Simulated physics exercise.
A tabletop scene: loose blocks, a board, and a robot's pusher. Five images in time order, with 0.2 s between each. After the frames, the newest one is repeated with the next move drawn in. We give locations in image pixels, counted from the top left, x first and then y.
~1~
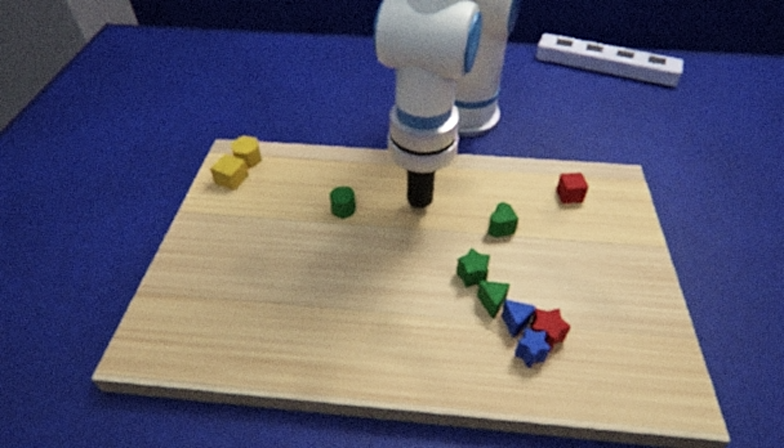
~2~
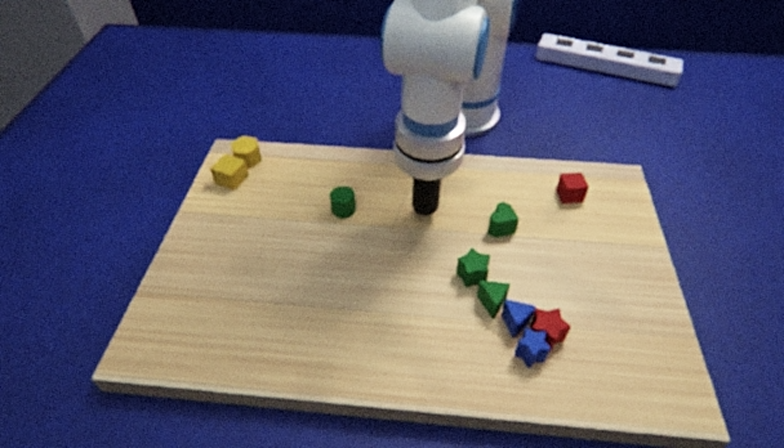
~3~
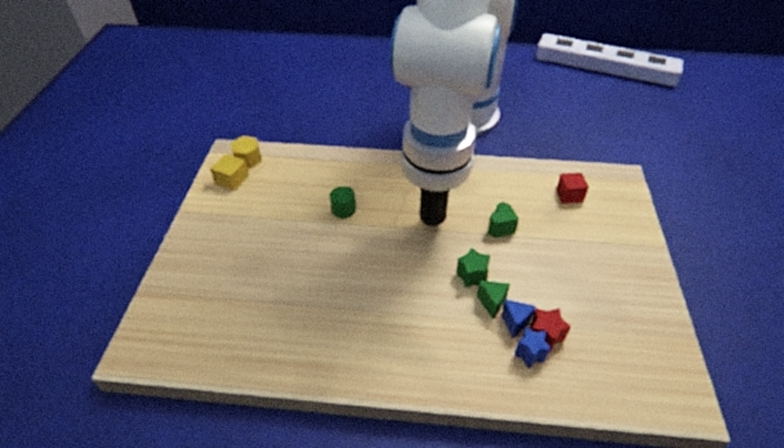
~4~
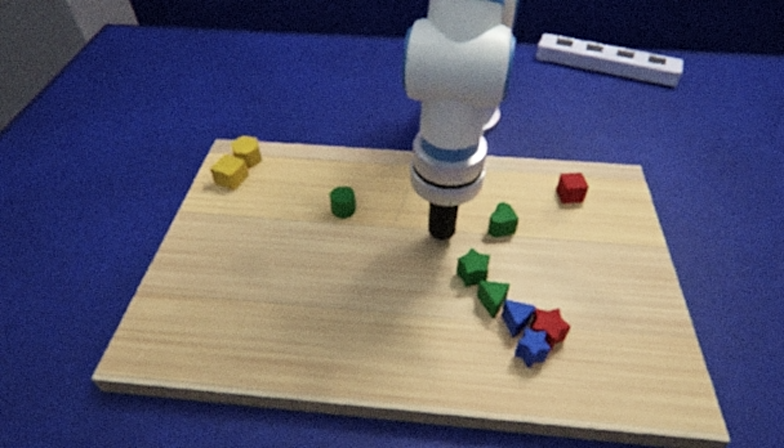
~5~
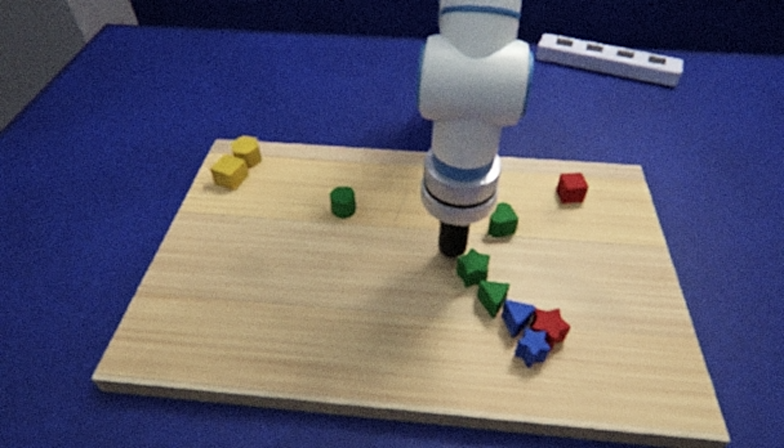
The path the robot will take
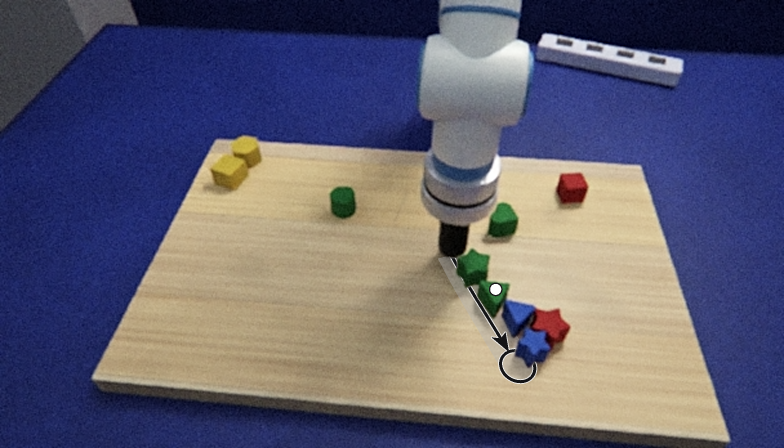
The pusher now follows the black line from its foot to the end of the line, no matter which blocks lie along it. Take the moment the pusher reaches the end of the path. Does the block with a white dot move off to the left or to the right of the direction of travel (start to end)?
It gets pushed right.
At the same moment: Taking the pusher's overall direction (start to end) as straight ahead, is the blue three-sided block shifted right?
No.
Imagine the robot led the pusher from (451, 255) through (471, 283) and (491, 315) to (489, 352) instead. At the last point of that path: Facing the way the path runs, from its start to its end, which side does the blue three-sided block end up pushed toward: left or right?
Facing from start to end, it shifts left.
The drawn path runs straight from (451, 255) to (518, 366); the dot is on the green three-sided block.
On the path given first. One third of the way, pusher at (471, 281); green star at (496, 290); green three-sided block at (498, 311), turned 20° anticlockwise; blue three-sided block at (527, 314), turned 25° anticlockwise.
Two thirds of the way, pusher at (494, 319); green star at (526, 323), turned 25° anticlockwise; green three-sided block at (508, 341), turned 25° clockwise; blue three-sided block at (549, 339), turned 45° anticlockwise; blue star at (538, 357), turned 15° clockwise; red star at (571, 327), turned 25° anticlockwise.
At the end, pusher at (520, 359); green star at (552, 346), turned 60° anticlockwise; green three-sided block at (523, 379); blue three-sided block at (578, 360), turned 85° anticlockwise; blue star at (554, 381); red star at (578, 330), turned 55° anticlockwise.
